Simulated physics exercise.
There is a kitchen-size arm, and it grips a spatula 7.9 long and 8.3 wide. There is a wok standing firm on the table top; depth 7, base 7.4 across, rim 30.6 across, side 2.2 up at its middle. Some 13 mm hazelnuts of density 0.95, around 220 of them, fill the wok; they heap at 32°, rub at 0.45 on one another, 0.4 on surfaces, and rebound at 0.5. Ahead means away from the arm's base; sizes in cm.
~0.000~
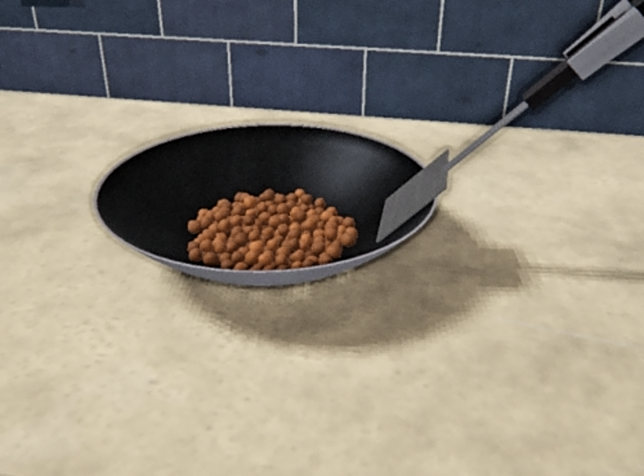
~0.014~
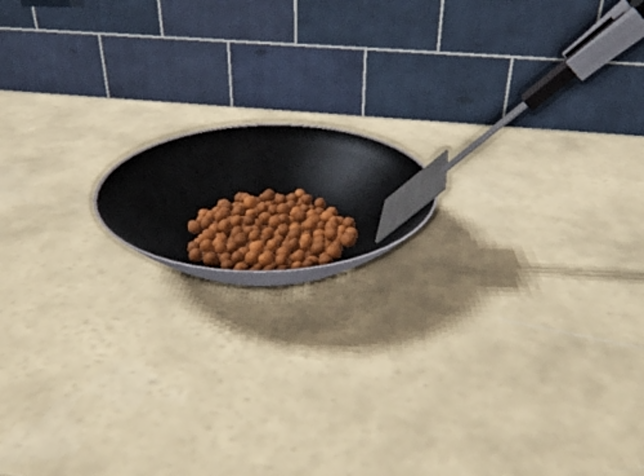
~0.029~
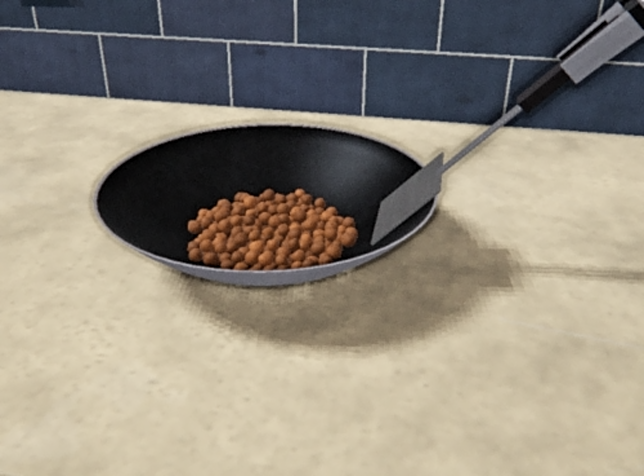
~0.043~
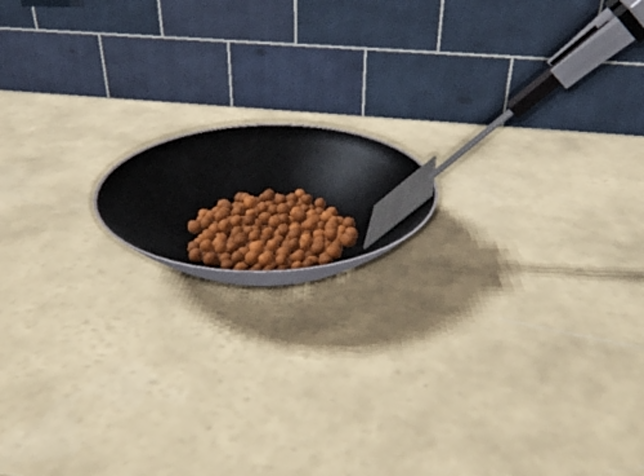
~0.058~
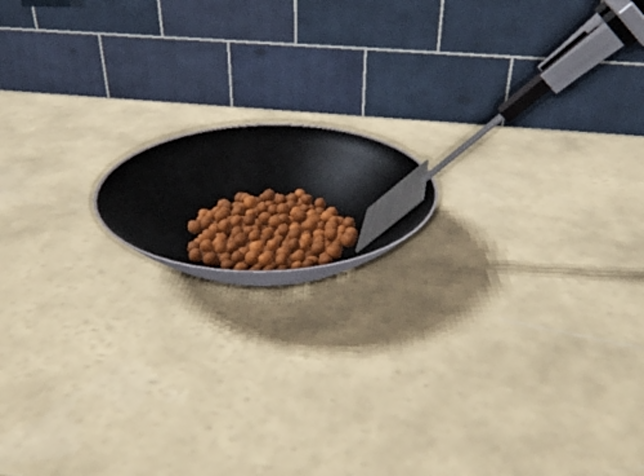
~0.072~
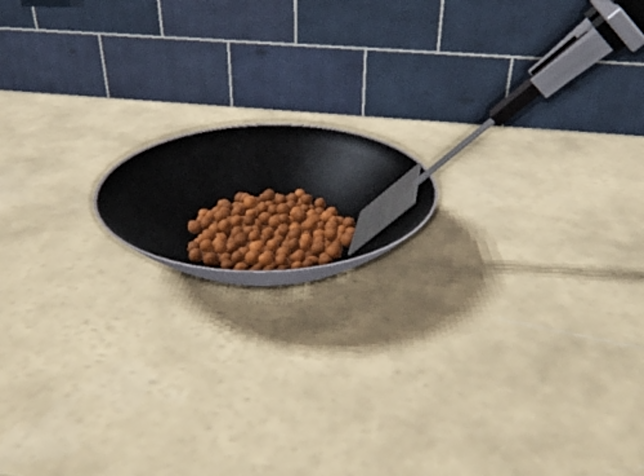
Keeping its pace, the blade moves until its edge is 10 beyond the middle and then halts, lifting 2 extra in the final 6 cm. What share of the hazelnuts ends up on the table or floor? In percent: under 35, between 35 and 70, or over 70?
Under 35 percent.
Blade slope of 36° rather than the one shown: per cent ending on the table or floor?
10 %.
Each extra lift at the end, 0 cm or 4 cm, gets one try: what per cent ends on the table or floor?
Estimates, in order: 15 % then 5 %.
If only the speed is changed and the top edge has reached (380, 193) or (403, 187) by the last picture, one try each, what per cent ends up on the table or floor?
Near 45 per cent in the first try and near 25 per cent in the second.
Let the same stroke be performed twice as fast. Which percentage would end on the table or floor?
Roughly 40 in a hundred.
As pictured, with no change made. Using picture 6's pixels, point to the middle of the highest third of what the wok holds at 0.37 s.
Near pixel (167, 195).
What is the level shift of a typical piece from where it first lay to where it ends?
Roughly 6 cm.
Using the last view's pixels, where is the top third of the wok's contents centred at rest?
Somewhere near (163, 190) in the last picture.
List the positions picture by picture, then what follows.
In the first frame, spatula top edge at (447, 167), sloping 47°; upper third of the load around (266, 225), from x 195 to 350, top at y 195; 216 in the wok.
In the second frame, spatula top edge at (447, 168), sloping 47°; upper third of the load around (266, 225), from x 195 to 350, top at y 195.
In the third frame, spatula top edge at (442, 170), sloping 47°; upper third of the load around (266, 225), from x 195 to 350, top at y 195.
In the fourth frame, spatula top edge at (434, 174), sloping 47°; upper third of the load around (266, 225), from x 195 to 350, top at y 195.
In the fifth frame, spatula top edge at (426, 178), sloping 47°; upper third of the load around (266, 225), from x 195 to 350, top at y 195.
In the sixth frame, spatula top edge at (418, 182), sloping 47°; upper third of the load around (266, 225), from x 195 to 350, top at y 195; 216 in the wok.
After 0.22 s, sloping 47°, highest piece 4 above the table; 216 in the wok.
After 0.37 s, sloping 47°, highest piece 8 above the table; 216 in the wok.
After 0.64 s, sloping 47°, highest piece 8 above the table; 197 in the wok, 17 on the table or floor, 2 on the blade or in flight.
After 1.69 s, sloping 47°, highest piece 8 above the table; 196 in the wok, 20 on the table or floor.
At rest, 196 in the wok, 20 on the table or floor. That is 9 % on the table or floor.
